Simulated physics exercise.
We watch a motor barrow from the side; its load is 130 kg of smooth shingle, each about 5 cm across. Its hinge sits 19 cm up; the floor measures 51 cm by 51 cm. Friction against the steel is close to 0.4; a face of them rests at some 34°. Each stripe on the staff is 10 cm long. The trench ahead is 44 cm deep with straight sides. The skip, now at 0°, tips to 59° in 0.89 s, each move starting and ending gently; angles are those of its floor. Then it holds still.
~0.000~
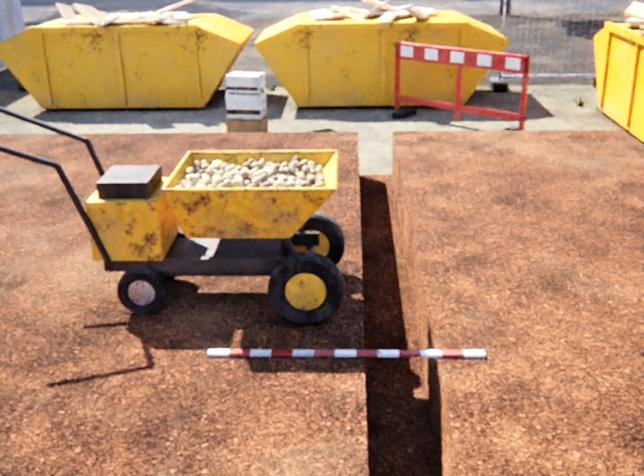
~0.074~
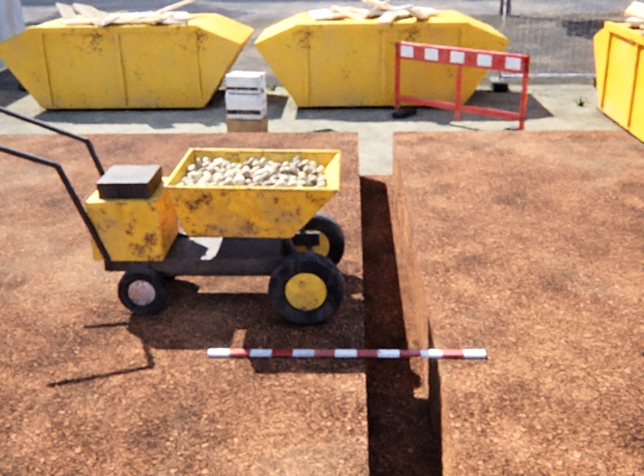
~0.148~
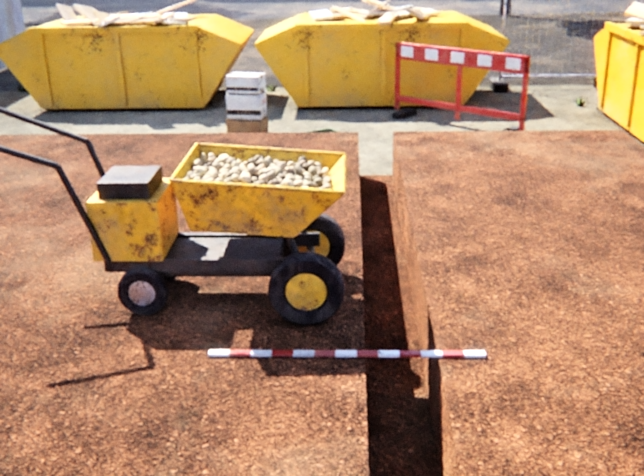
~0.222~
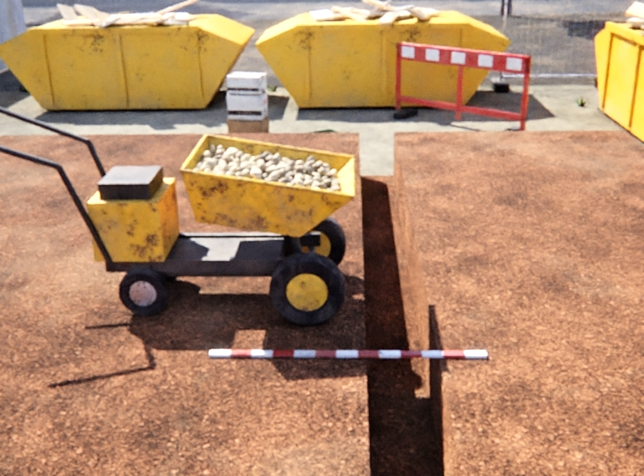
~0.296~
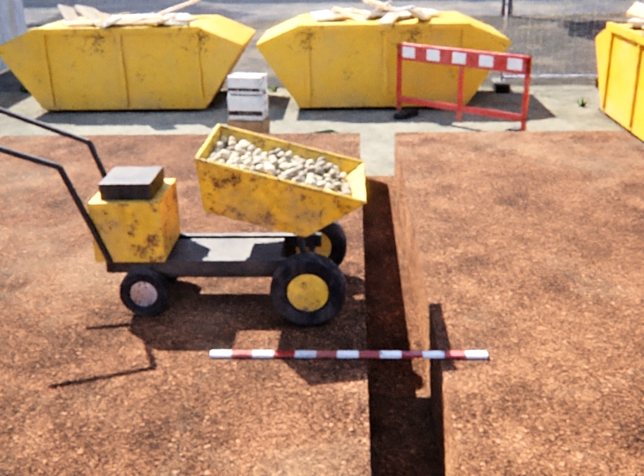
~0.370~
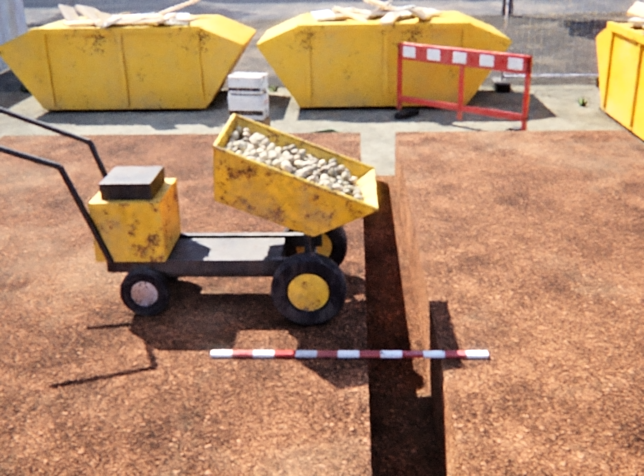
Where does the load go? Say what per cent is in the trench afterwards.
About 29 per cent.
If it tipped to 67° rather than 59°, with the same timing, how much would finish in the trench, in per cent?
It would be near 15 per cent.
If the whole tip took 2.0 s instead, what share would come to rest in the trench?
In that case some 40 per cent.
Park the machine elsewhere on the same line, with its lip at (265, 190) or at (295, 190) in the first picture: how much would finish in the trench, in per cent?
First some 90, then 65 per cent.
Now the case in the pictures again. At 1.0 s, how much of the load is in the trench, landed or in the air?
About 5 per cent by then.
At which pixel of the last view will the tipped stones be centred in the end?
Around (464, 294).
After 0.7 s the floor is at 50°; 100 % in the skip; the foremost stones are at (400, 225).
After 1.0 s the floor is at 59°; 75 % in the skip, 3 % in the trench, 22 % past the trench; the foremost stones are at (473, 283).
After 1.3 s the floor is at 59°; 35 % in the skip, 3 % in the trench, 63 % past the trench; the foremost stones are at (587, 294).
After 3.3 s the floor is at 59°; 0 % in the skip, 29 % in the trench, 71 % past the trench; the foremost stones are past the picture's edge.
